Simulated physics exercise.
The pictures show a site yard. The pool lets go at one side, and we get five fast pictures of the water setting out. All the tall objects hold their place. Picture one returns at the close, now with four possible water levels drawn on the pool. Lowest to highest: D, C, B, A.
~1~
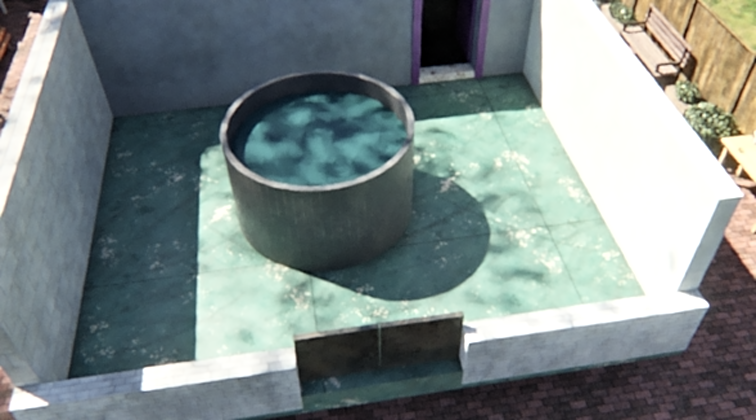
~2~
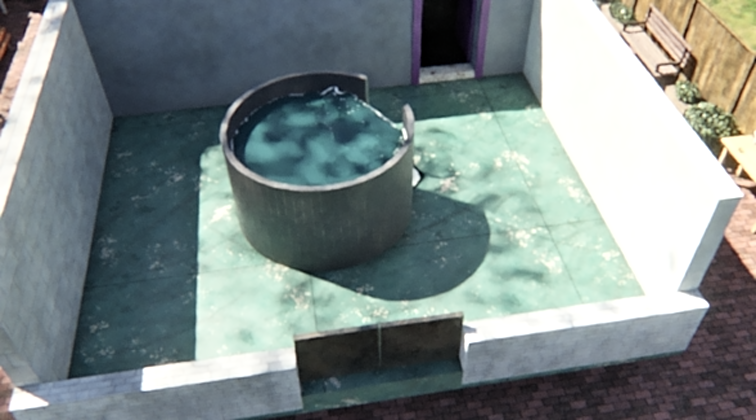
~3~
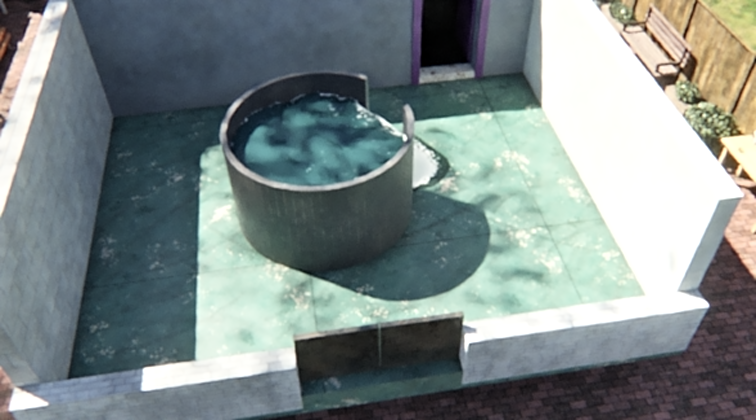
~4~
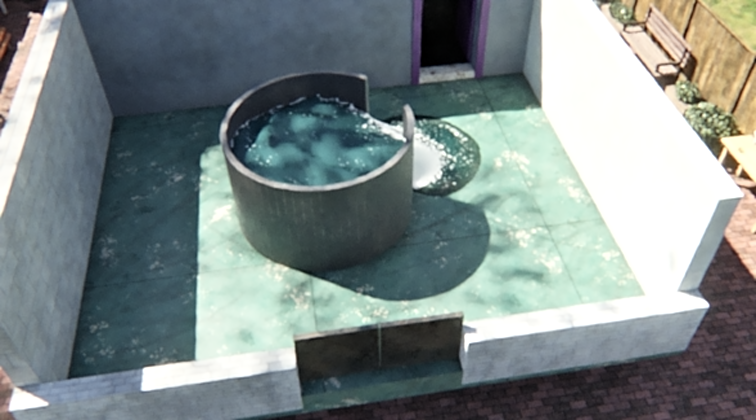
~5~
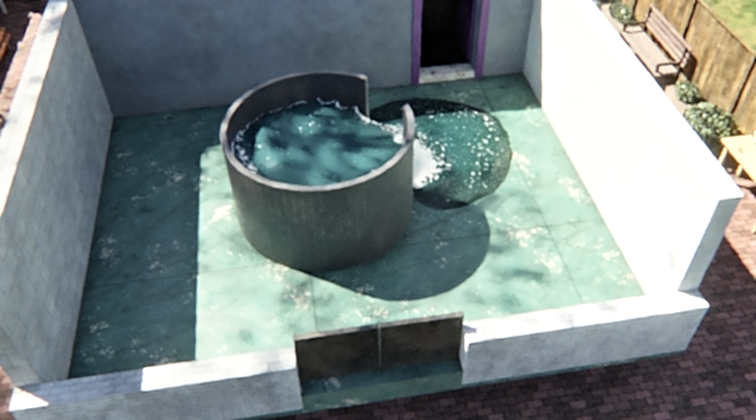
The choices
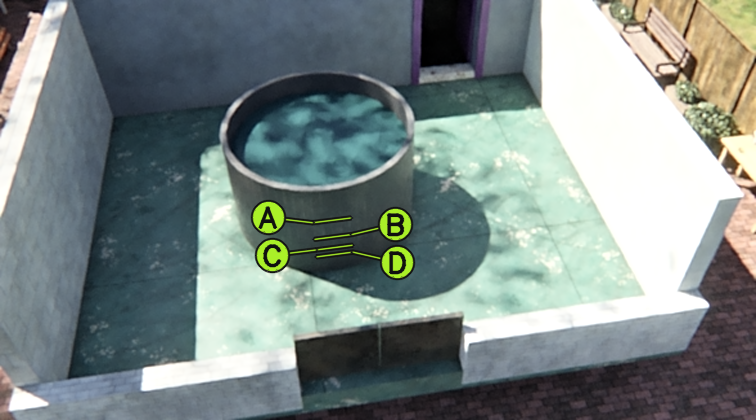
Water pours through a gap in the round pool's wall and spreads across the green ground.
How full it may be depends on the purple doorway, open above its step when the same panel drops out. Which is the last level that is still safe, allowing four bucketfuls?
The answer is line C.
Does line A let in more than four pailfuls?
Yes.
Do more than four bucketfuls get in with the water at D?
No.
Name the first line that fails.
That is line B.
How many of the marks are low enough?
Two of them.
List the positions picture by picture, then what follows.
Water in the pool at rest, its middle at (320, 142); foot of the purple doorway at (447, 80); shut gate at (379, 332).
Water covers 1 % of the ground, its front hidden from here.
Water covers 3 % of the ground and shows as far out as (442, 160).
Water covers 6 % of the ground and shows as far out as (457, 130).
Water covers 12 % of the ground and shows as far out as (494, 121).
On the marked copy, A at (331, 220); B at (333, 236); C at (334, 247); D at (334, 254); from the bottom up D, C, B, A.
With A, dozens of bucketfuls pour in.
With B, about 10 bucketfuls get in.
With C, a bucket or two gets in.
With D, nothing gets over.
